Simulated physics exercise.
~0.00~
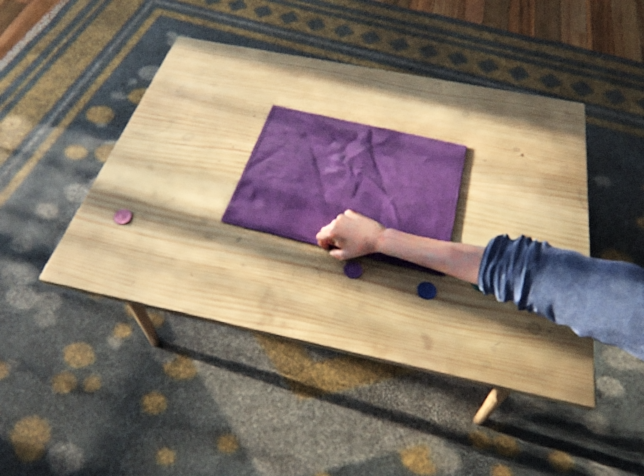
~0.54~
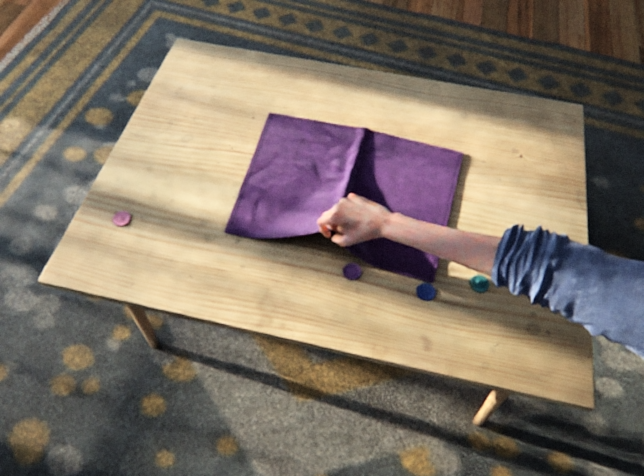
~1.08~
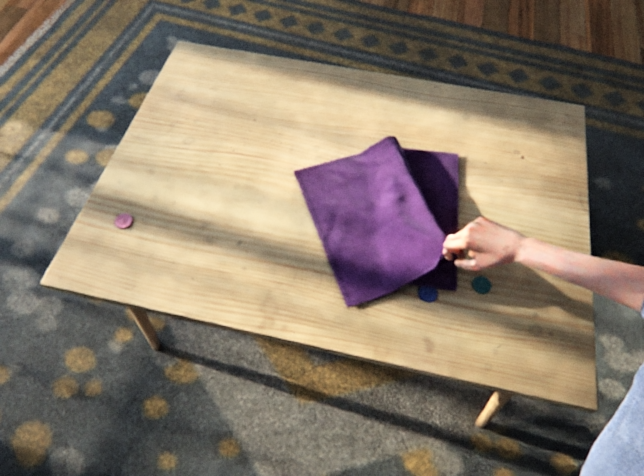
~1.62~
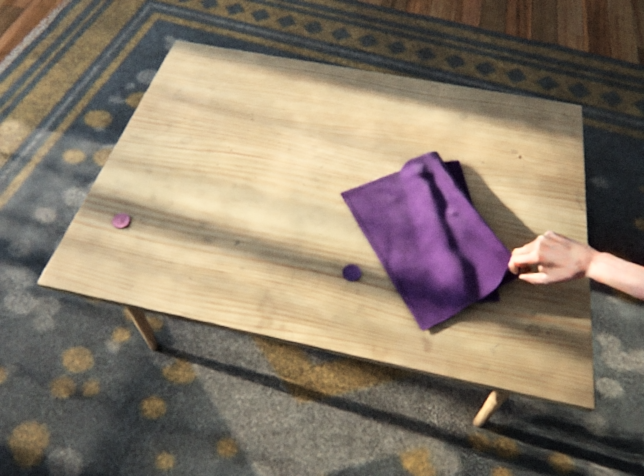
A purple cloth lies flat on a pale wooden table, seen from above at an angle, with a dark patterned rug beneath. A pink disc sits at the far left, while purple, blue and teal discs lie near the cloth's front edge, the teal one coming into view as the arm shifts. A hand in a blue sleeve lifts the cloth's near edge, creasing it, then draws it rightward over the purple disc. The cloth slides on, uncovering that disc, and ends folded over the blue and teal ones, the hand at its right corner.
